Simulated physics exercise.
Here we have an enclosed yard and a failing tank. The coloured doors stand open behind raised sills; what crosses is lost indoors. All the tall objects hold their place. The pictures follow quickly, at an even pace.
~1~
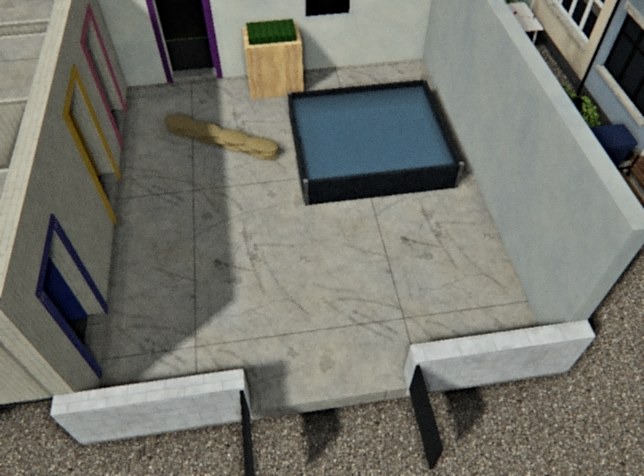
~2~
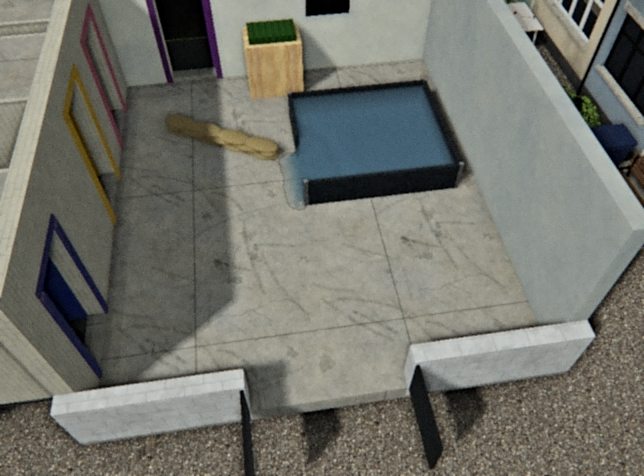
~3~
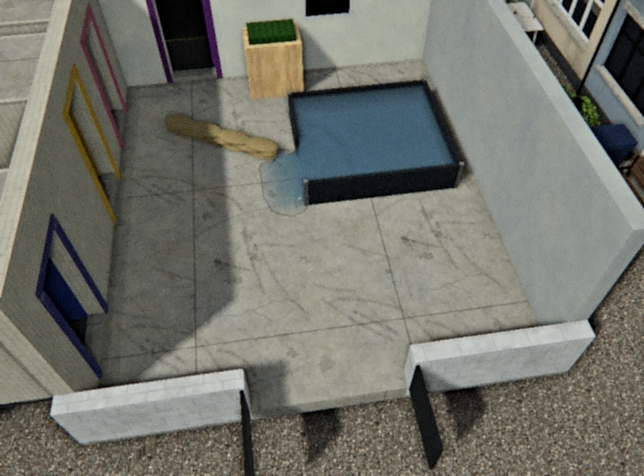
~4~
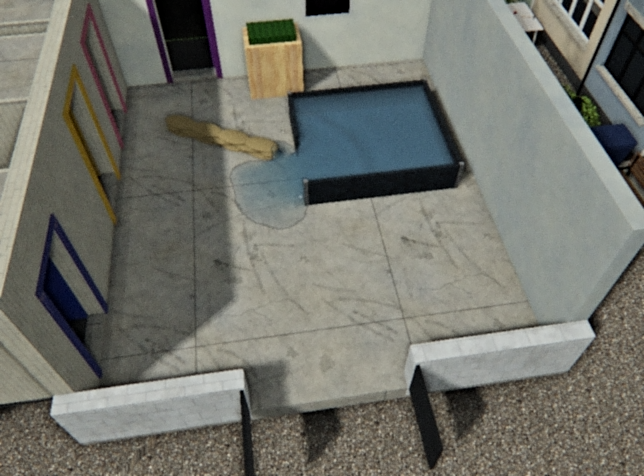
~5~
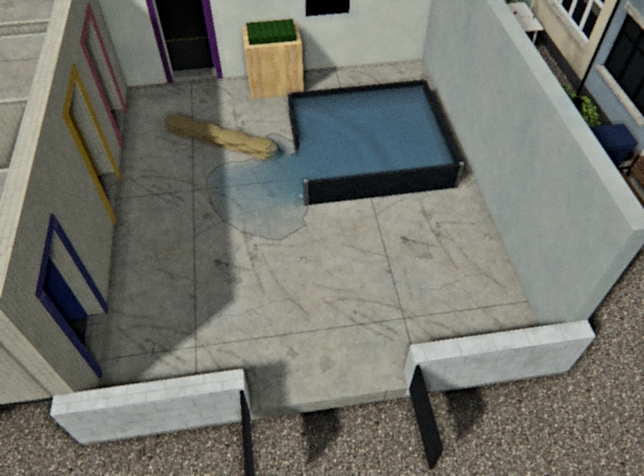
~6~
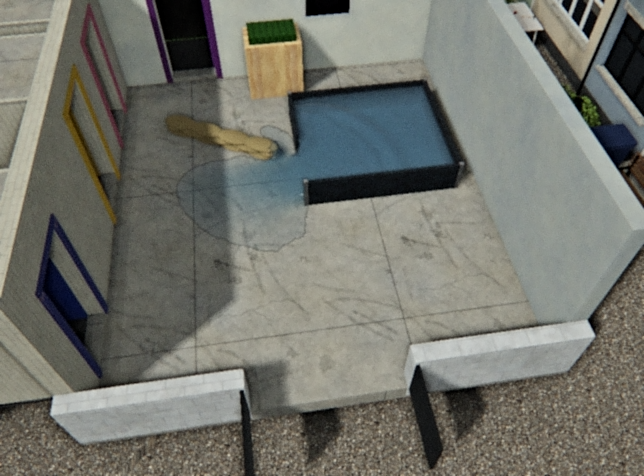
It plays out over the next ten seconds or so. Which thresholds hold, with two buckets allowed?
The purple door stays under that; the blue door takes more than that; the pink door stays under that; the yellow door stays under that.
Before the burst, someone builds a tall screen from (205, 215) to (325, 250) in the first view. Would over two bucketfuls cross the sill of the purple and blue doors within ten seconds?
In short: The purple door takes less, the blue door is under.
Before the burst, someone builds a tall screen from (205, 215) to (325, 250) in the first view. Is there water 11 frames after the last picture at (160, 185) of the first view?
There: Flooded.
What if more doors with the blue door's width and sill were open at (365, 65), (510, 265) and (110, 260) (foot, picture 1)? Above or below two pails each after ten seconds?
In that order: Lets less in, is under, floods.
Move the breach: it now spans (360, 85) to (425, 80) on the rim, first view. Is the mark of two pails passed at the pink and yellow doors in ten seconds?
In short: Pink door is under; yellow door lets less in.
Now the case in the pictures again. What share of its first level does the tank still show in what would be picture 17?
Roughly 68 per cent.
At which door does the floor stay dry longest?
The one in purple.
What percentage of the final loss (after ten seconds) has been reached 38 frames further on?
Roughly 30 per cent.
A moment on, water covers 20 % of the floor; the purple door not reached, the blue door not reached, the pink door not reached, the yellow door wet at the sill, nothing in.
Next, water covers 30 % of the floor; the purple door not reached, the blue door wet at the sill, nothing in, the pink door wet at the sill, nothing in, the yellow door wet at the sill, nothing in.
Then, water covers 40 % of the floor; the purple door not reached, the blue door under two buckets in, the pink door wet at the sill, nothing in, the yellow door wet at the sill, nothing in.
Later, water covers 65 % of the floor; the purple door wet at the sill, nothing in, the blue door over two buckets in, the pink door wet at the sill, nothing in, the yellow door wet at the sill, nothing in.
In the end, water covers 85 % of the floor; the purple door wet at the sill, nothing in, the blue door far over two buckets in, the pink door wet at the sill, nothing in, the yellow door wet at the sill, nothing in.
